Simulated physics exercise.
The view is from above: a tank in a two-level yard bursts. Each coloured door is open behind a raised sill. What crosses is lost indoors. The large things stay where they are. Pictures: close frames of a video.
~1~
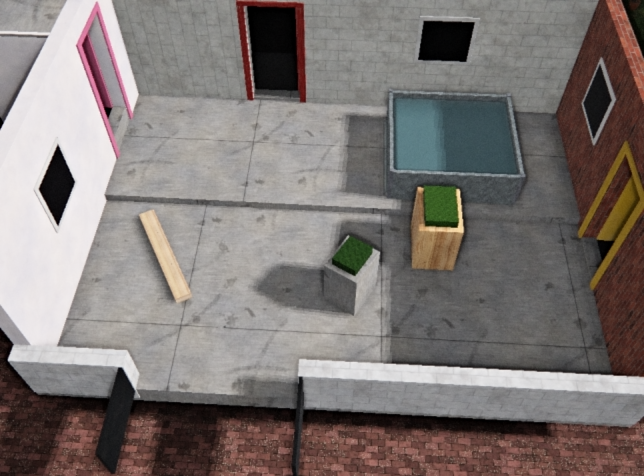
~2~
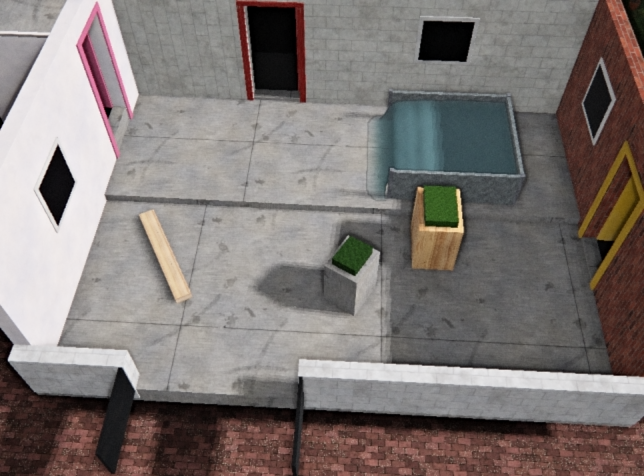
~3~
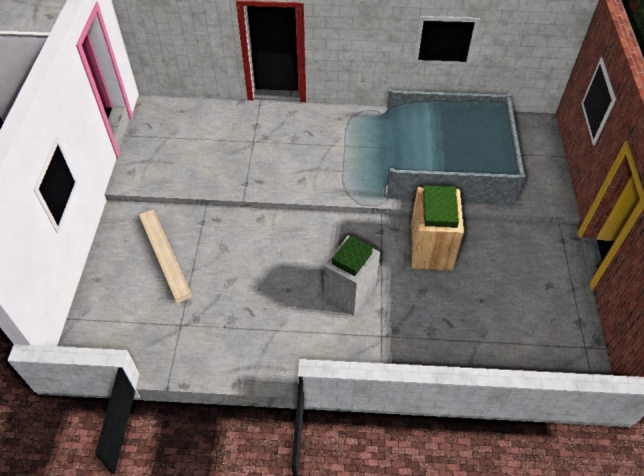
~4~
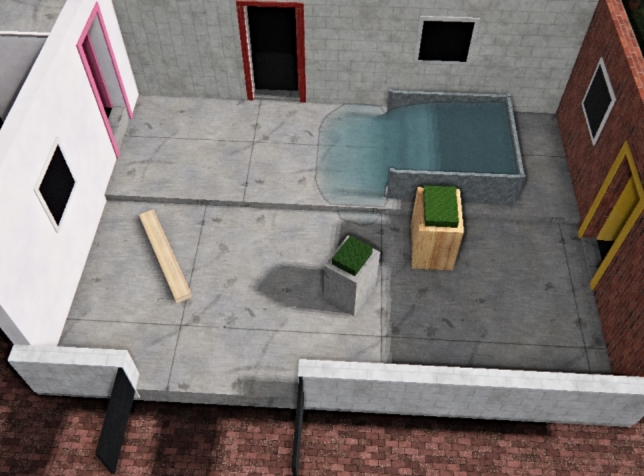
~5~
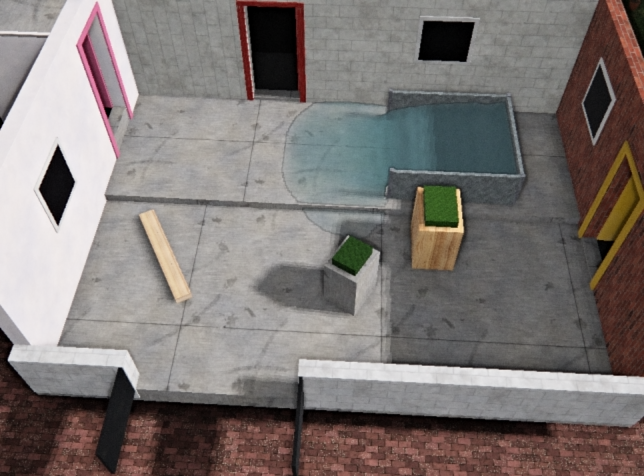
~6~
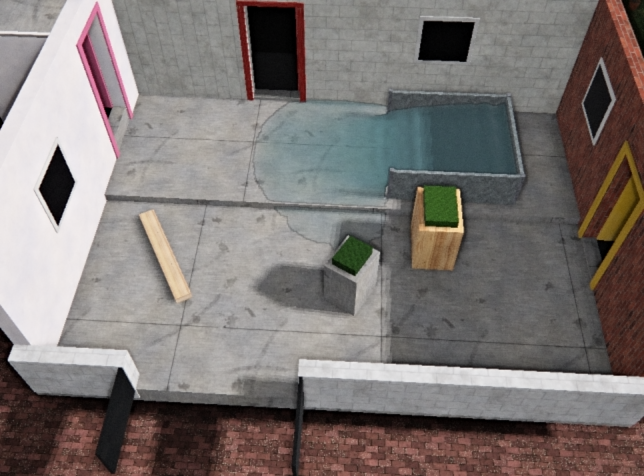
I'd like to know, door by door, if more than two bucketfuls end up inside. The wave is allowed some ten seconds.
One by one: The pink door does not pass two buckets. The red door passes two buckets. The yellow door does not pass two buckets.
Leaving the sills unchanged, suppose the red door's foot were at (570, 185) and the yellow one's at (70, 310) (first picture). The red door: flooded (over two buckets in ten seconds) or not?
Red: Falls short.
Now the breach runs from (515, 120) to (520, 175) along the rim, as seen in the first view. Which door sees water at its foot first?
First to be reached: The one in yellow.
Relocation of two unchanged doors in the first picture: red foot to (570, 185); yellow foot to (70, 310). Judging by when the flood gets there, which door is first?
I'd go with the one in pink.
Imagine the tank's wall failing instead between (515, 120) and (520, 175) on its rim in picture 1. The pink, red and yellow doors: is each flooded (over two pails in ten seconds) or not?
Well, the pink door comes up short, the red door comes up short, and the yellow door overshoots.
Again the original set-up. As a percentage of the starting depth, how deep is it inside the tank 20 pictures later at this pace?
Close to 22 %.
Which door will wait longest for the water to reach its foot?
Result: The yellow door.
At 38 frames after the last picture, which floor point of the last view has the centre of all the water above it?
Around pixel (249, 210) of the last picture.
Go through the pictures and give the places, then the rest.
The tank at (452, 135) is whole and still, in the first frame.
Water pours out at (391, 148) and has run to (383, 199), in the second frame.
The front is at (362, 201), out from the gap at (391, 150), in the third frame.
Water pours out at (391, 150) and has run to (337, 205), in the fourth frame.
Water pours out at (391, 151) and has run to (293, 189), in the fifth frame.
The front is at (268, 125), out from the gap at (391, 151), in the sixth frame.
A moment on, water covers 35 % of the floor; the pink door not reached, the red door wet at the sill, nothing in, the yellow door not reached.
Next, water covers 45 % of the floor; the pink door wet at the sill, nothing in, the red door under two buckets in, the yellow door not reached.
Then, water covers 55 % of the floor; the pink door wet at the sill, nothing in, the red door over two buckets in, the yellow door not reached.
Later, water covers 65 % of the floor; the pink door wet at the sill, nothing in, the red door over two buckets in, the yellow door not reached.
In the end, water covers 85 % of the floor; the pink door wet at the sill, nothing in, the red door over two buckets in, the yellow door wet at the sill, nothing in.
